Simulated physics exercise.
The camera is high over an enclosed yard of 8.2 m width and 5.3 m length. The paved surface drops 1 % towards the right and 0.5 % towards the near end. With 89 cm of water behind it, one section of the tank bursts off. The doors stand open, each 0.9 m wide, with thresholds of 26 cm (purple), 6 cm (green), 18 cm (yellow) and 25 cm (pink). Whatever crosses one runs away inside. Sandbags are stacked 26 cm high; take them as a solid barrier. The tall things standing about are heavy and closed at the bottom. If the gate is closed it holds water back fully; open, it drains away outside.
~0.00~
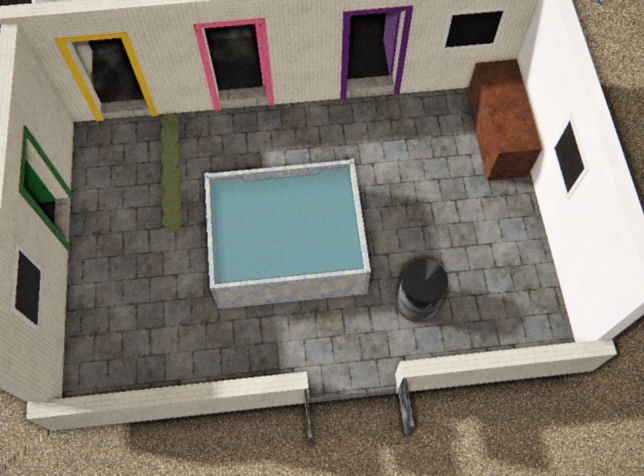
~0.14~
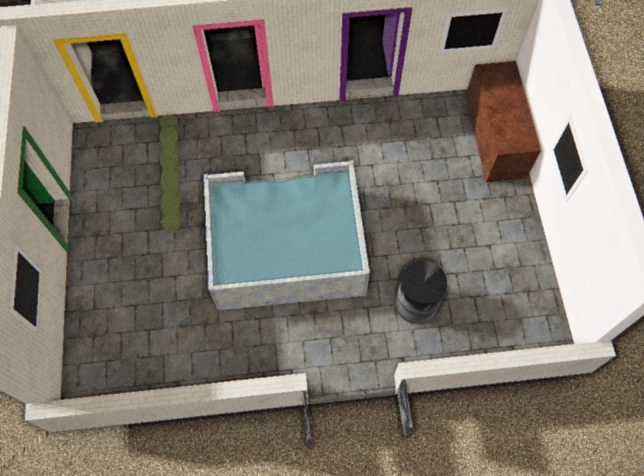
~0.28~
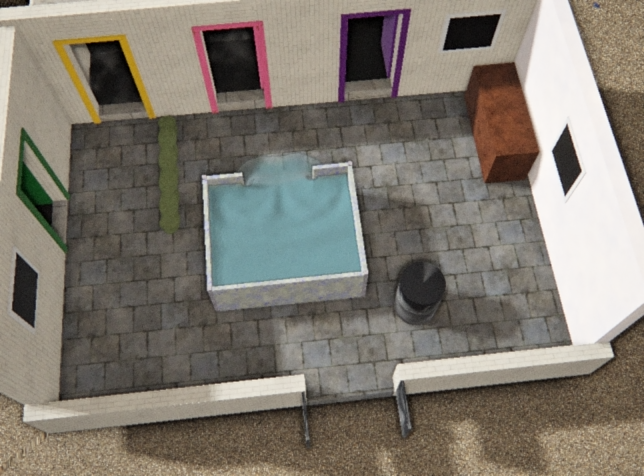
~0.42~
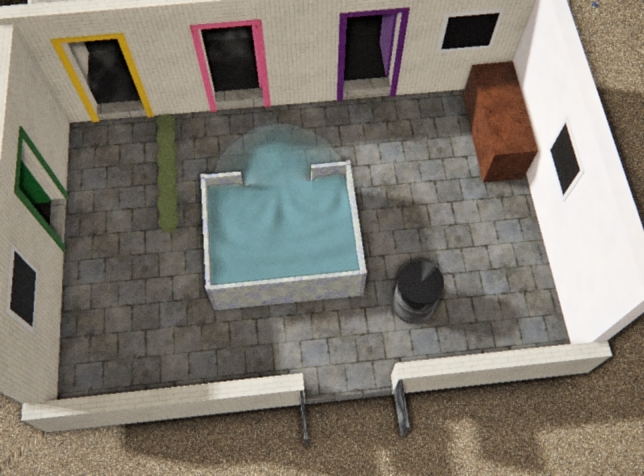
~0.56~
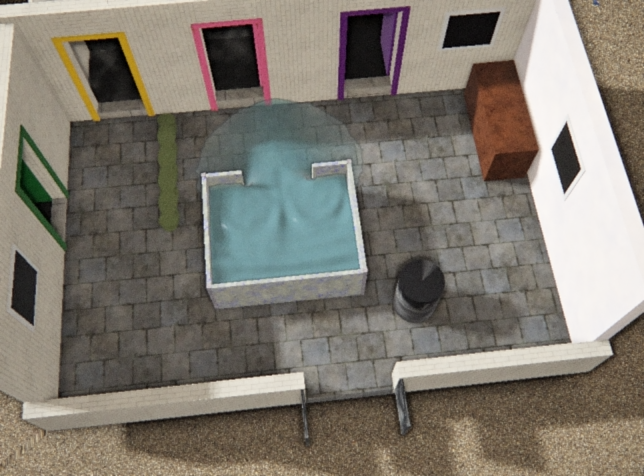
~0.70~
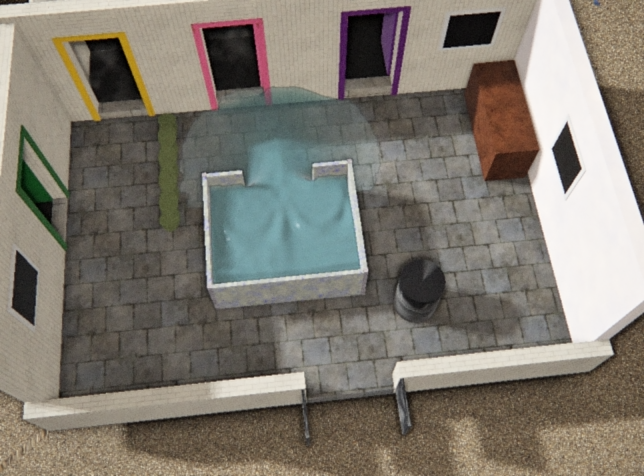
Water in a rectangular tank pours out through a gap that opens in its far wall, spreading across the grey paving in a widening, rounded sheet toward the wall with the pink and purple doorways.
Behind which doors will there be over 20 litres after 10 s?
Within that time: At the purple door it keeps below the limit; at the green door it does not reach the limit; at the yellow door it does not reach the limit; at the pink door it exceeds the limit.
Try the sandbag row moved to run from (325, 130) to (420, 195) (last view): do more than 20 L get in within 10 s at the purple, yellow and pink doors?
Against that limit: Purple under, yellow below, pink above.
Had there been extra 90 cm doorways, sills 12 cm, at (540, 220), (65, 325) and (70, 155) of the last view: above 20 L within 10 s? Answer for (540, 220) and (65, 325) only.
In turn: Below, under.
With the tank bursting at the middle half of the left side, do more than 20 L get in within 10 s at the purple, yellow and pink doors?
Against that limit: Purple under, yellow below, pink below.
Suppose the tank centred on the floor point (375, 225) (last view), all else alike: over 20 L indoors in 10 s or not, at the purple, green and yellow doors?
Then: Purple past it, green below, yellow not over.
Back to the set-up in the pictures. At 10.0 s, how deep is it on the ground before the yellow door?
About 1.5 cm.
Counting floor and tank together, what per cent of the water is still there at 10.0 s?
Roughly 88 in a hundred.
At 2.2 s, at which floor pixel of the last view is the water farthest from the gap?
At about (499, 90).
After 1.4 s water covers 20 % of the floor and is deepest (52 cm) near (295, 116); purple door 25 cm at the sill, 0 L in, green door not reached, yellow door 7 cm at the sill, 0 L in, pink door 48 cm at the sill, 72 L in.
After 2.2 s water covers 30 % of the floor and is deepest (45 cm) near (179, 125); purple door 23 cm at the sill, 1 L in, green door not reached, yellow door 8 cm at the sill, 0 L in, pink door 40 cm at the sill, 165 L in.
After 3.5 s water covers 60 % of the floor and is deepest (33 cm) near (275, 109); purple door 16 cm at the sill, 2 L in, green door 6 cm at the sill, 0 L in, yellow door 5 cm at the sill, 0 L in, pink door 31 cm at the sill, 209 L in.
After 6.0 s water covers 90 % of the floor and is deepest (22 cm) near (544, 303); purple door 12 cm at the sill, 2 L in, green door 3 cm at the sill, 1 L in, yellow door 3 cm at the sill, 0 L in, pink door 18 cm at the sill, 221 L in.
After 10.0 s water covers 95 % of the floor and is deepest (16 cm) near (557, 356); purple door 8 cm at the sill, 2 L in, green door 5 cm at the sill, 1 L in, yellow door 2 cm at the sill, 0 L in, pink door 9 cm at the sill, 221 L in.
